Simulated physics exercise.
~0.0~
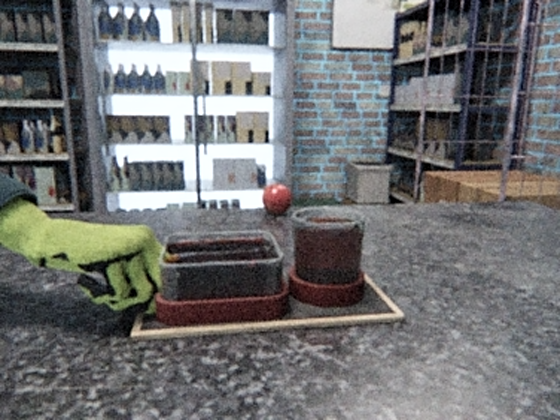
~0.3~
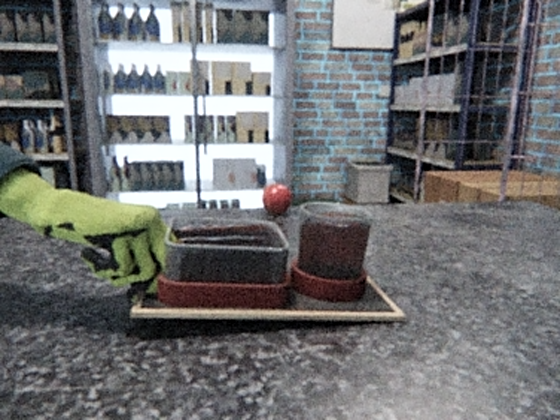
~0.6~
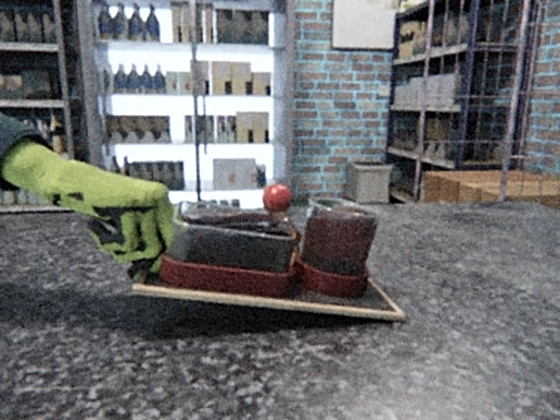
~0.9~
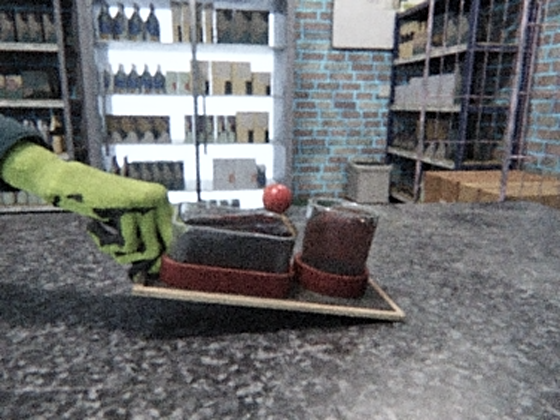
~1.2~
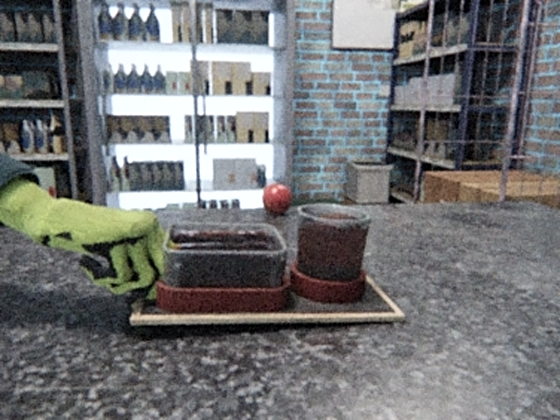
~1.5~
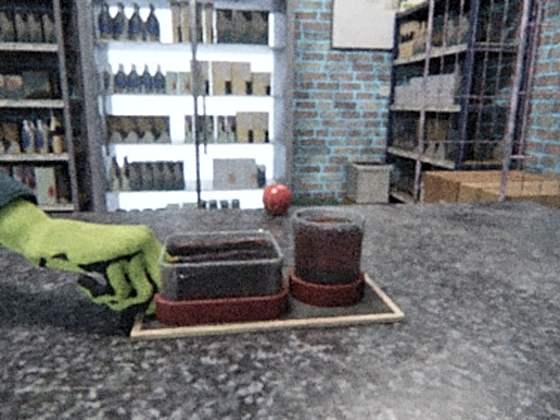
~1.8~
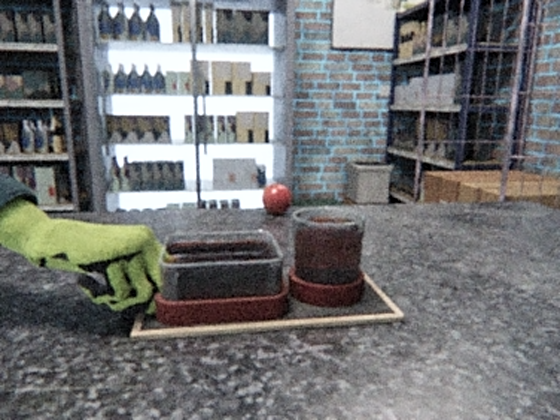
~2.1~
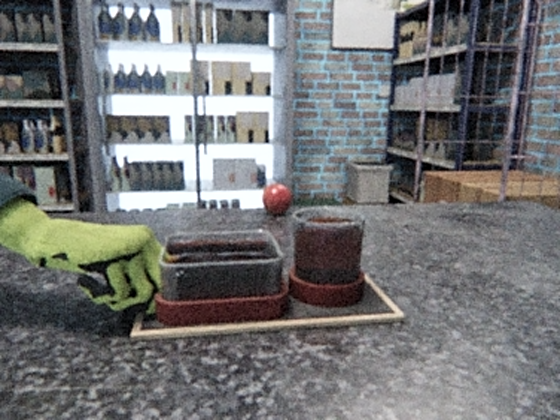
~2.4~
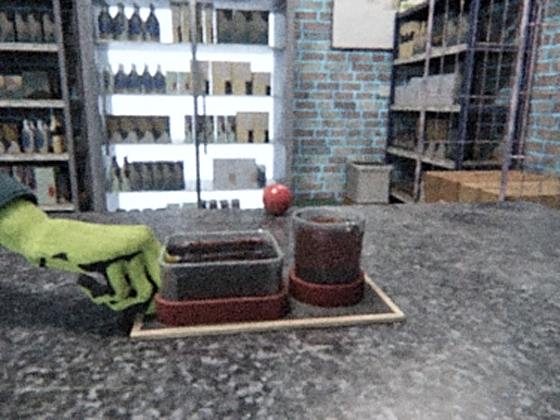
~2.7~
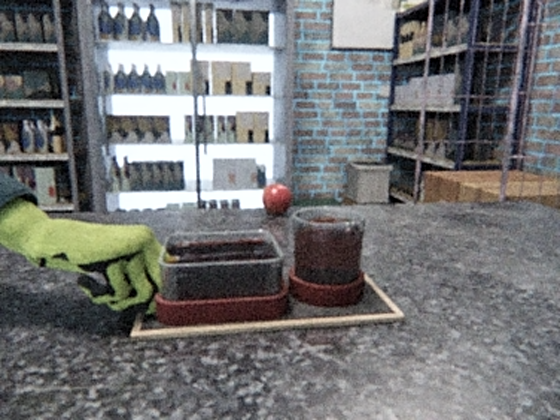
Green-gloved hand lifting the left edge of a tray holding an open box and tumbler of dark liquid, then lowering it flat.
